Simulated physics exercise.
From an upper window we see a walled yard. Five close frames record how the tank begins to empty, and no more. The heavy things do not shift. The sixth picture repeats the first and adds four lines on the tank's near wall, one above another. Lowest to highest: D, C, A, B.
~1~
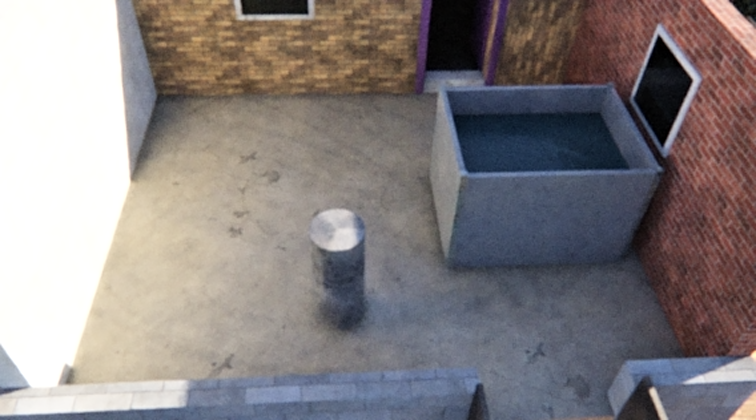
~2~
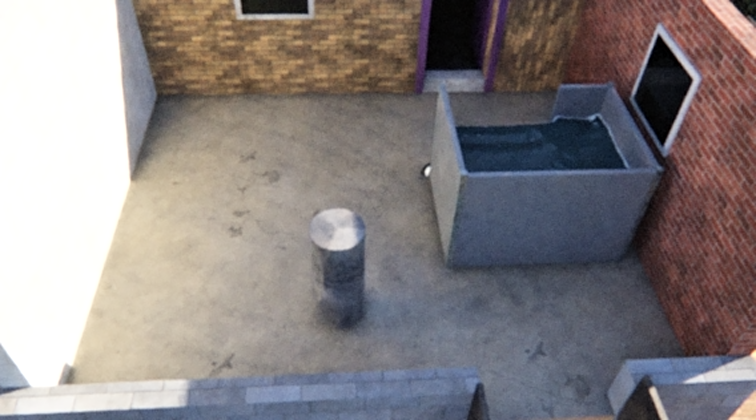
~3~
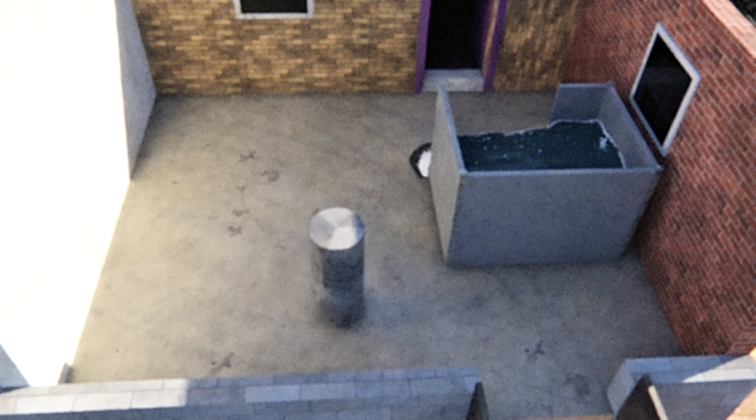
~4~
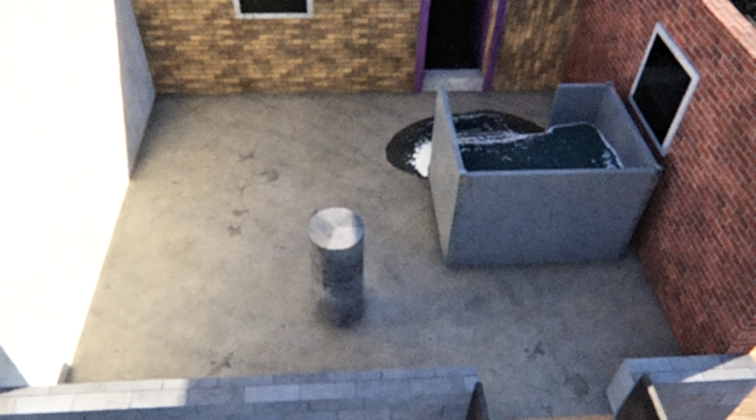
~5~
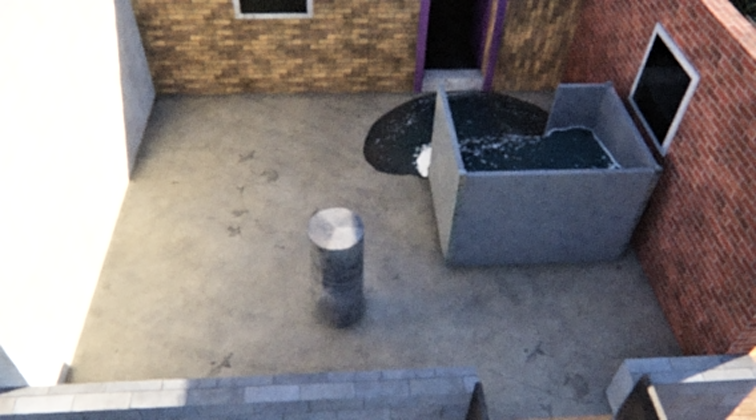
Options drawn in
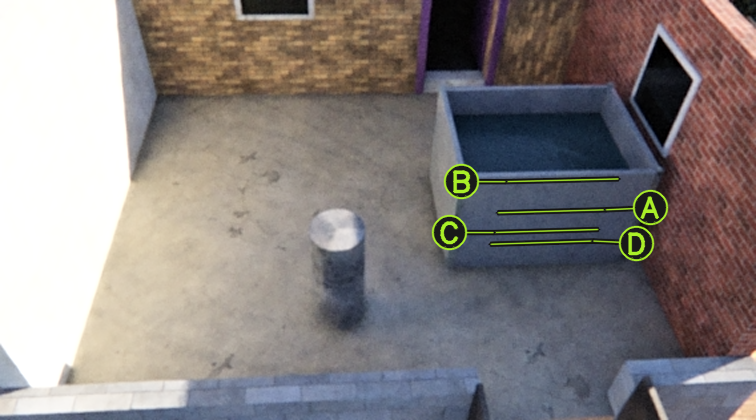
A gray tank opens at the back, and dark water pours out and spreads across the yard.
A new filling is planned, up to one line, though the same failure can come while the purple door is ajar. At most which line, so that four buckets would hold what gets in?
I would pick mark D.
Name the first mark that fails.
That is mark C.
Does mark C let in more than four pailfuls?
Yes, that goes wrong.
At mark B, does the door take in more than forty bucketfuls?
Yes.
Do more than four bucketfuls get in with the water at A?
Yes.
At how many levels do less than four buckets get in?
One of them.
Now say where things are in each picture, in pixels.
In the first picture, water in the tank at rest, its middle at (537, 152); foot of the purple doorway at (453, 92); open gate at (553, 361).
In the second picture, water covers 2 % of the ground, its front hidden from here.
In the third picture, water covers 4 % of the ground, its front hidden from here.
In the fourth picture, front seen at (397, 150), 9 % of the ground wet.
In the fifth picture, front seen at (388, 117), 16 % of the ground wet.
On the marked copy, A at (552, 211); B at (562, 180); C at (546, 231); D at (542, 242); from the bottom up D, C, A, B.
If A is chosen, dozens of bucketfuls pour in.
If B is chosen, dozens of bucketfuls pour in.
If C is chosen, about 7 bucketfuls get in.
If D is chosen, a splash gets over, under a bucket.
